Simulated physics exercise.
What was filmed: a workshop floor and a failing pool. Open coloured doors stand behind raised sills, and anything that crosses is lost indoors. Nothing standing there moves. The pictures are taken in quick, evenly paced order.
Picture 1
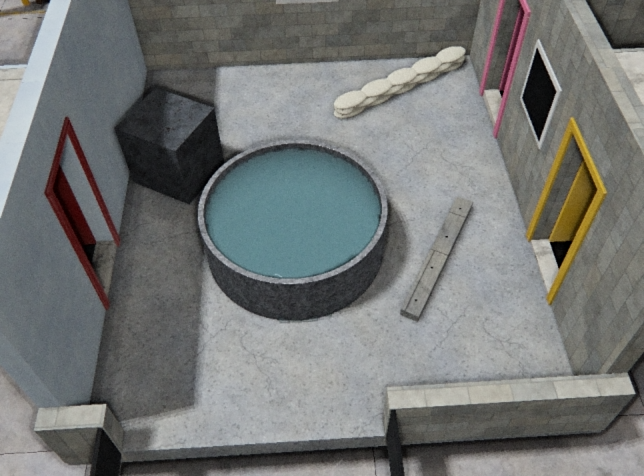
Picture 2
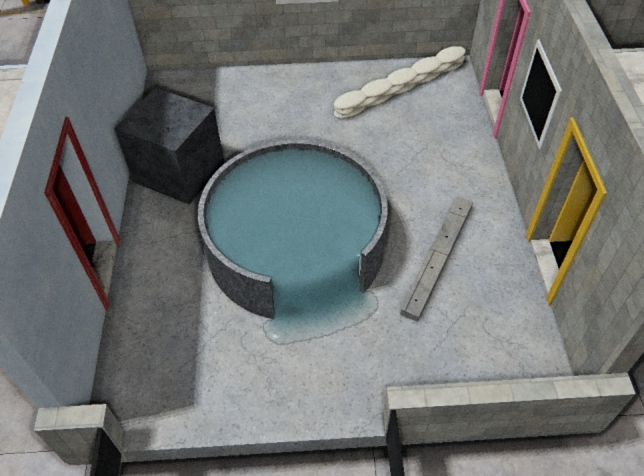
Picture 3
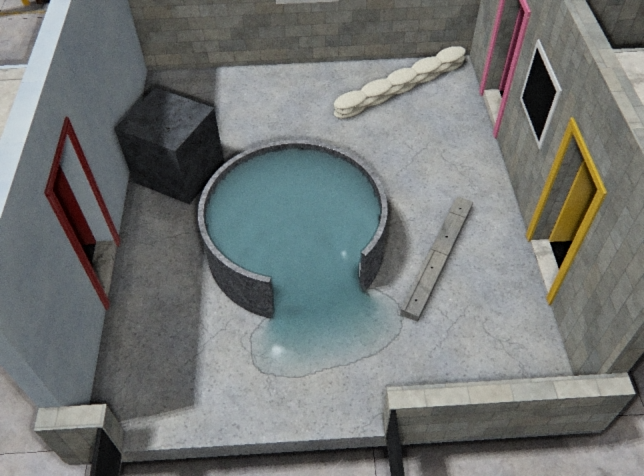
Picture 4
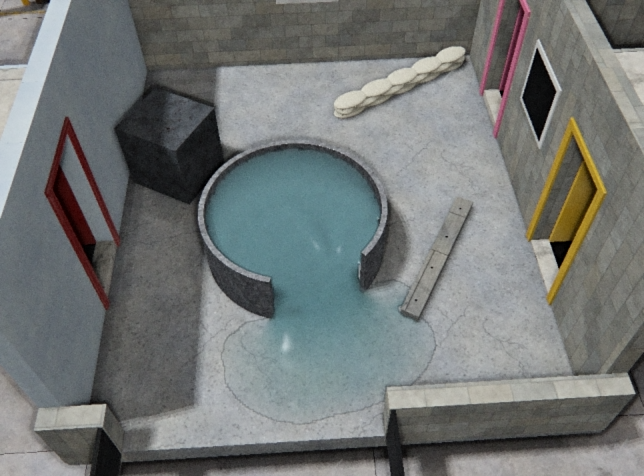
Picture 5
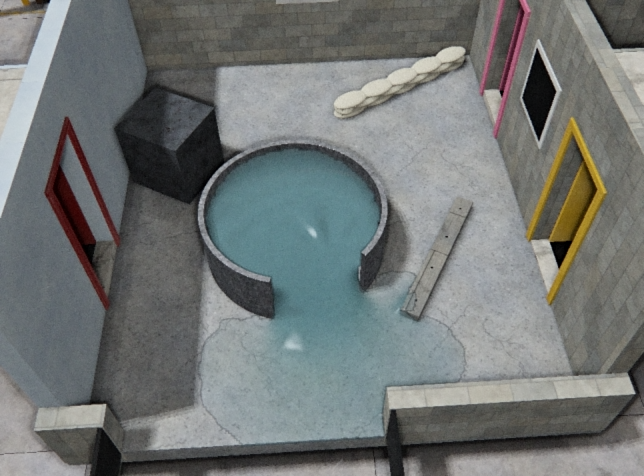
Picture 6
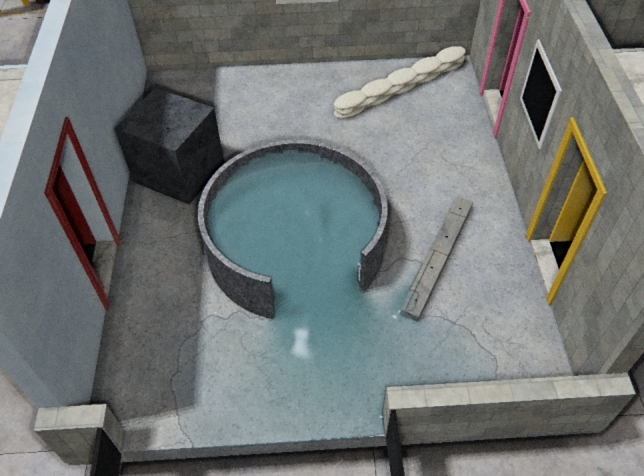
Water pouring through a gap in the front of a round stone tank, spreading across a grey floor between coloured doorways.
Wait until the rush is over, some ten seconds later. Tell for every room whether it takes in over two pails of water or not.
Outcome: The red door will get two buckets at most, the yellow door will get more than two buckets, the pink door will get two buckets at most.
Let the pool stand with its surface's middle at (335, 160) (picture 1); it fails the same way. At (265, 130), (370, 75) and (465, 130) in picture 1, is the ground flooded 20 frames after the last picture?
In order, the three spots end up untouched, untouched and untouched.
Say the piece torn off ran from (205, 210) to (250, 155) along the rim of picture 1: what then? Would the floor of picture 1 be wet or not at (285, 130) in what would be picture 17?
It would be drenched.
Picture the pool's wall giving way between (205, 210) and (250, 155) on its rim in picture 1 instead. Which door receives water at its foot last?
The yellow one.
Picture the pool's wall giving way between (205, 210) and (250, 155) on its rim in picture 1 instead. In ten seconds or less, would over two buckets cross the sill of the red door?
In that case red ends up above.
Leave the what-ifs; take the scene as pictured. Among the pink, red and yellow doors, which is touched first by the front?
I'd say the one in yellow.
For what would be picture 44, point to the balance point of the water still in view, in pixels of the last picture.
The spot I would choose is (390, 239).
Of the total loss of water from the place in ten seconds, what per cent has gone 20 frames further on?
Estimated share: Close to 60 %.
A moment on, water covers 20 % of the floor; the red door not reached, the yellow door not reached, the pink door not reached.
Next, water covers 25 % of the floor; the red door not reached, the yellow door wet at the sill, nothing in, the pink door not reached.
Then, water covers 35 % of the floor; the red door not reached, the yellow door under two buckets in, the pink door wet at the sill, nothing in.
Later, water covers 40 % of the floor; the red door not reached, the yellow door over two buckets in, the pink door wet at the sill, nothing in.
In the end, water covers 55 % of the floor; the red door not reached, the yellow door over two buckets in, the pink door wet at the sill, nothing in.
